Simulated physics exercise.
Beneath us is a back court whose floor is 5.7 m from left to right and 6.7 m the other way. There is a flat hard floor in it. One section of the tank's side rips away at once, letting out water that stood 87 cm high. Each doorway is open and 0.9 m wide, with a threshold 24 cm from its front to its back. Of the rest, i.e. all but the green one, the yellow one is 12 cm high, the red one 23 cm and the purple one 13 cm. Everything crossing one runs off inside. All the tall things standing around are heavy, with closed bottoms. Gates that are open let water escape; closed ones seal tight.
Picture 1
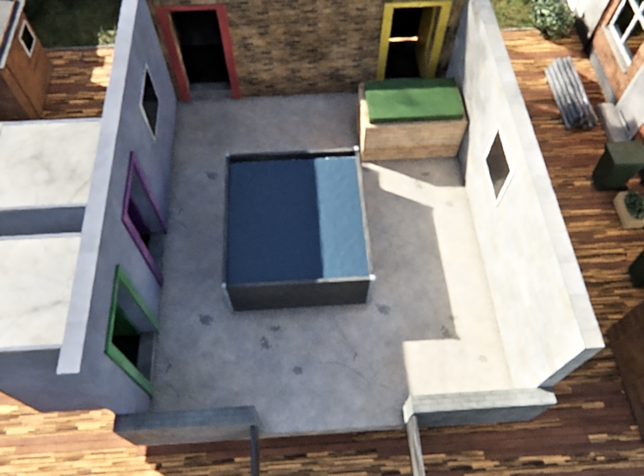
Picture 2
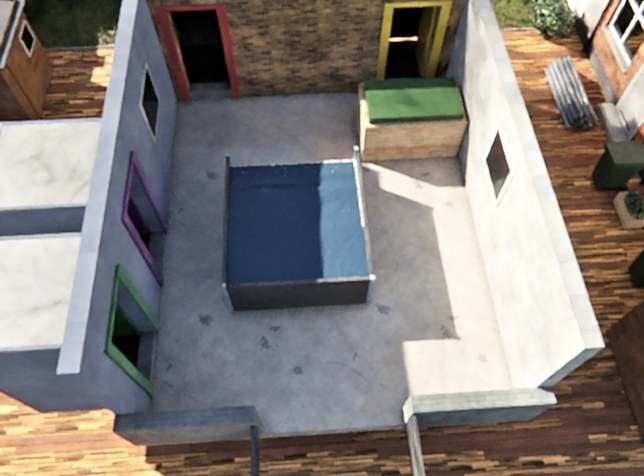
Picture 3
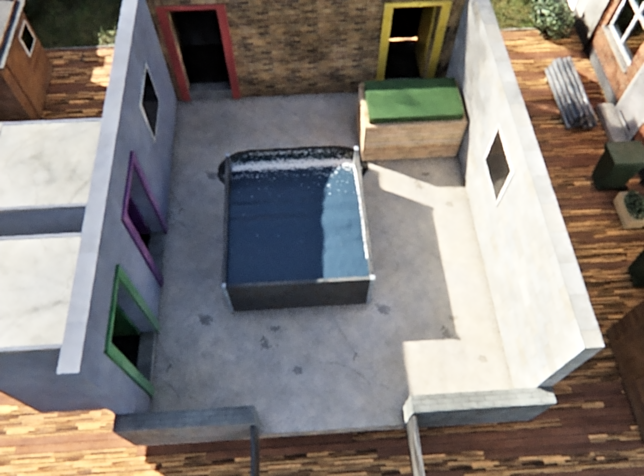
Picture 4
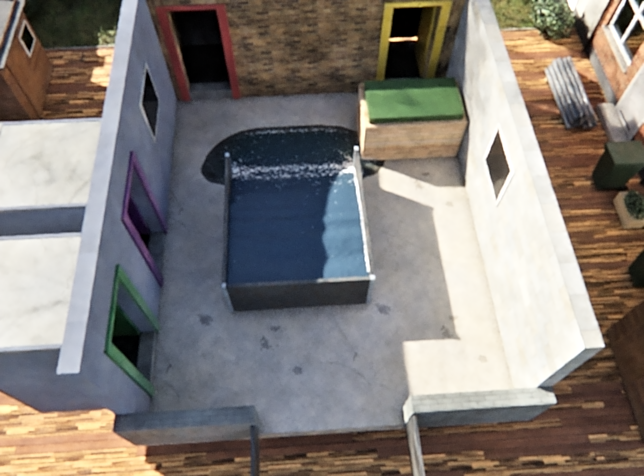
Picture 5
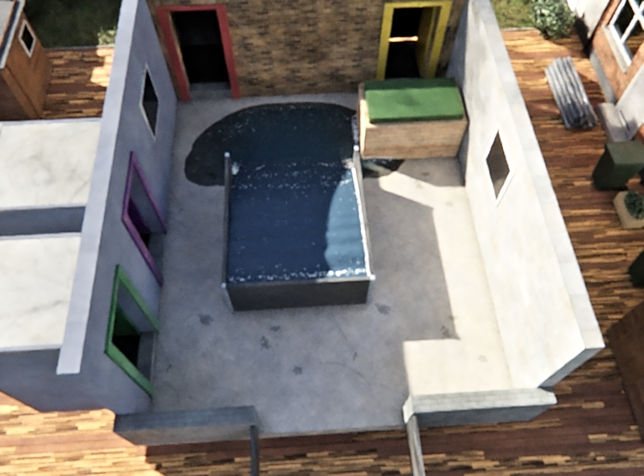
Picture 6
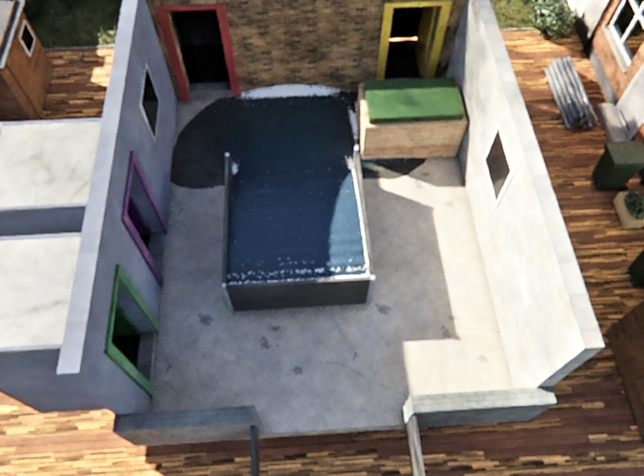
Square tank of blue water opening along its far side in a walled court, water spreading across the floor toward the brick wall.
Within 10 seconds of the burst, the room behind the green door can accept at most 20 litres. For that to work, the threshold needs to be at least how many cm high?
At least about 20 cm high.
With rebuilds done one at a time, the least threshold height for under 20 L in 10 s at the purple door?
Purple: 6.5 cm.
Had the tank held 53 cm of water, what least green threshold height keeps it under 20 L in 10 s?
I'd go with near 10.0 cm then.
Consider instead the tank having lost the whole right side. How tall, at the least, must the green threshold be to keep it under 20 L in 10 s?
It needs to be about 20 cm high.
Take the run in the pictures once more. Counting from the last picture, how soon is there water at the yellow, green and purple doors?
The yellow door at 0.4 seconds, the green door at 2.6 seconds, the purple door at 2.0 seconds.
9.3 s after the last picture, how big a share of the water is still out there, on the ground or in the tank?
I'd say near 80 per cent is still there.
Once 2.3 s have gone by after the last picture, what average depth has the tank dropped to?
It averages close to 21 centimetres.
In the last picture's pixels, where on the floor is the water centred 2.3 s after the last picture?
Around (291, 156).
Then, 0.7 s after the last picture water covers 35 % of the floor, deepest (61 cm) near (296, 96); it has not reached the green door.
Then, 2.3 s after the last picture water covers 50 % of the floor, deepest (55 cm) near (442, 108); it has not reached the green door.
Then, 9.3 s after the last picture water covers 100 % of the floor, deepest (16 cm) near (355, 160); 13 cm at the green door, 116 litres in over its 9 cm threshold.
At the green door as built, the water peaked near 17 cm, 6.3 s after the last picture.
Run again over the same 10 s with other heights there, 36 litres in over 17.5 cm, 7 litres over 24 cm. The limit of 20 litres is kept from about 20 cm up.
